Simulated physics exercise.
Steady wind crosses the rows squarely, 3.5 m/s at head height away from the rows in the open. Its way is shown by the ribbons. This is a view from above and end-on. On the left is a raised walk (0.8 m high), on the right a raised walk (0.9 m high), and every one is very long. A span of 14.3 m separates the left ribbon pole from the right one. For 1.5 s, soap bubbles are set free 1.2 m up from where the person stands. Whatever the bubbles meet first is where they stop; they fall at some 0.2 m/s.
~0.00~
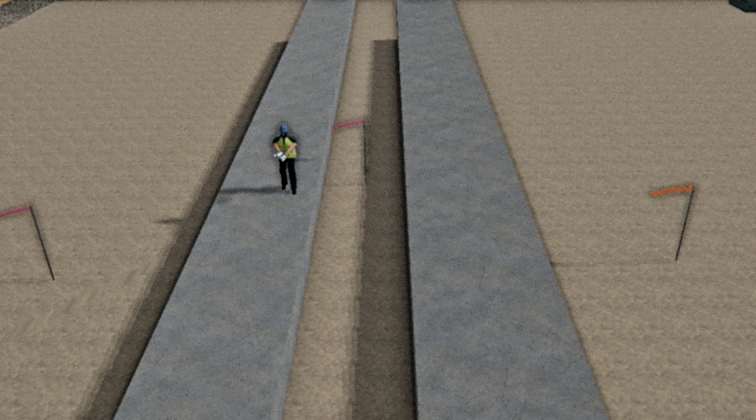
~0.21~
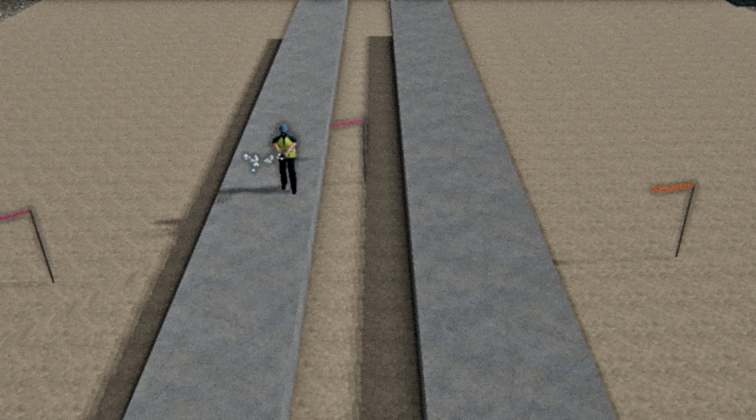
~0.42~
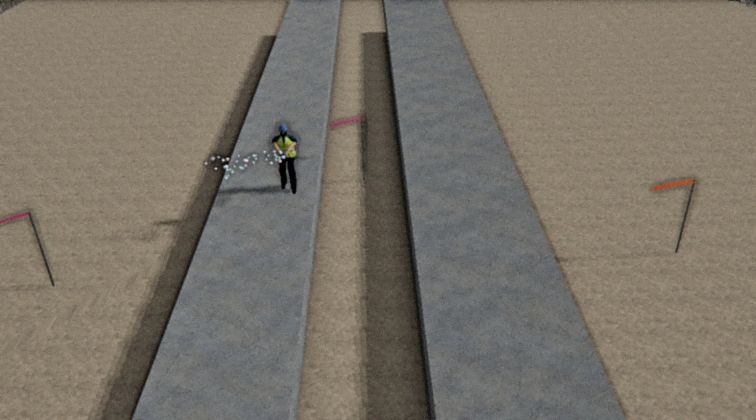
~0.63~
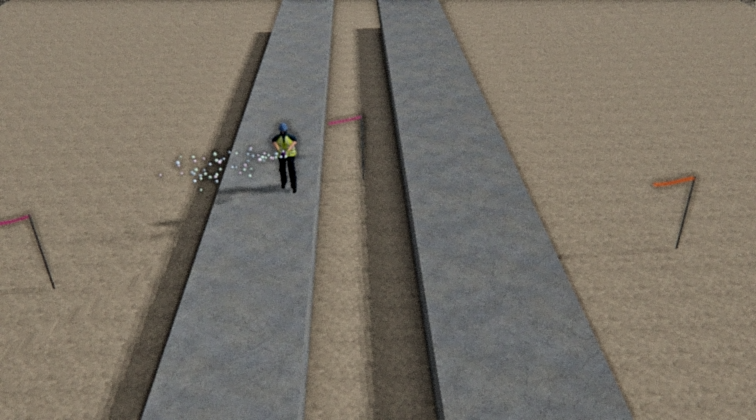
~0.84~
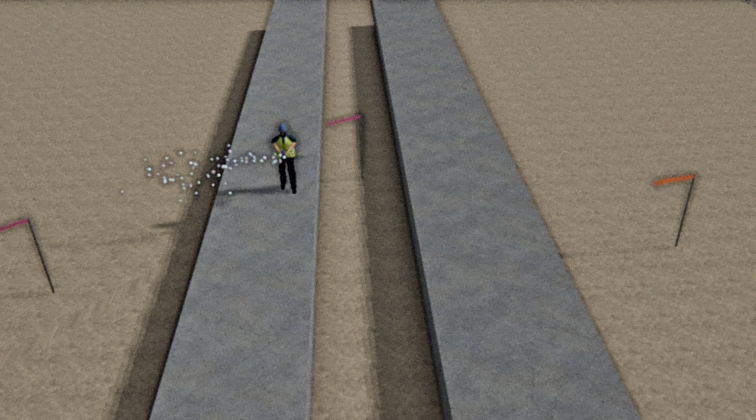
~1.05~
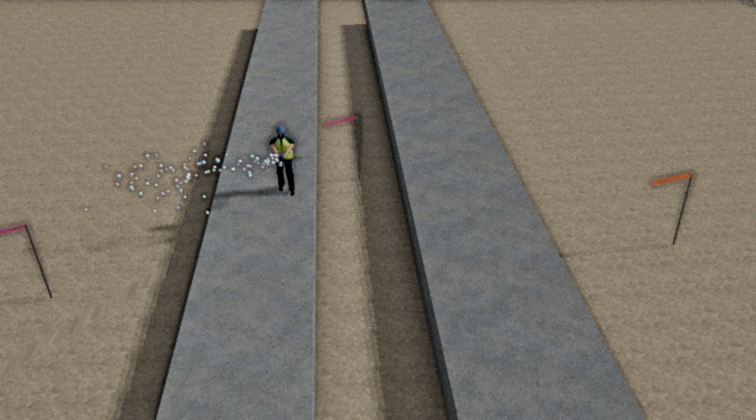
At the start, a person in a yellow vest stands on the left of two long grey raised walks, between ribbons pointing left. Small bubbles then appear beside the person and stream leftward, spreading into a wide, scattered cloud past the walk's left edge as the view shifts slightly.
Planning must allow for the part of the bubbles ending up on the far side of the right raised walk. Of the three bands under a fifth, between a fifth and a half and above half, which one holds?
The band that holds is not even a fifth.
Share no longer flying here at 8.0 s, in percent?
About 50 %.
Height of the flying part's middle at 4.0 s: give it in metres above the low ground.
Middle height: Approx. 1.0 m.
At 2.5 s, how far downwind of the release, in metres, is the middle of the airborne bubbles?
Around 5.5 m.
After 2.5 s, 0 % is beyond the right raised walk; 1 % has touched down or left; the middle of what still flies is 1.4 m above the low ground, near (60, 194).
After 4.0 s, 0 % is beyond the right raised walk; 14 % has touched down or left.
After 8.0 s, 0 % is beyond the right raised walk; 49 % has touched down or left.
After 20.0 s, 0 % is beyond the right raised walk; 100 % has touched down or left.
After 45.0 s, 0 % is beyond the right raised walk; 100 % has touched down or left.
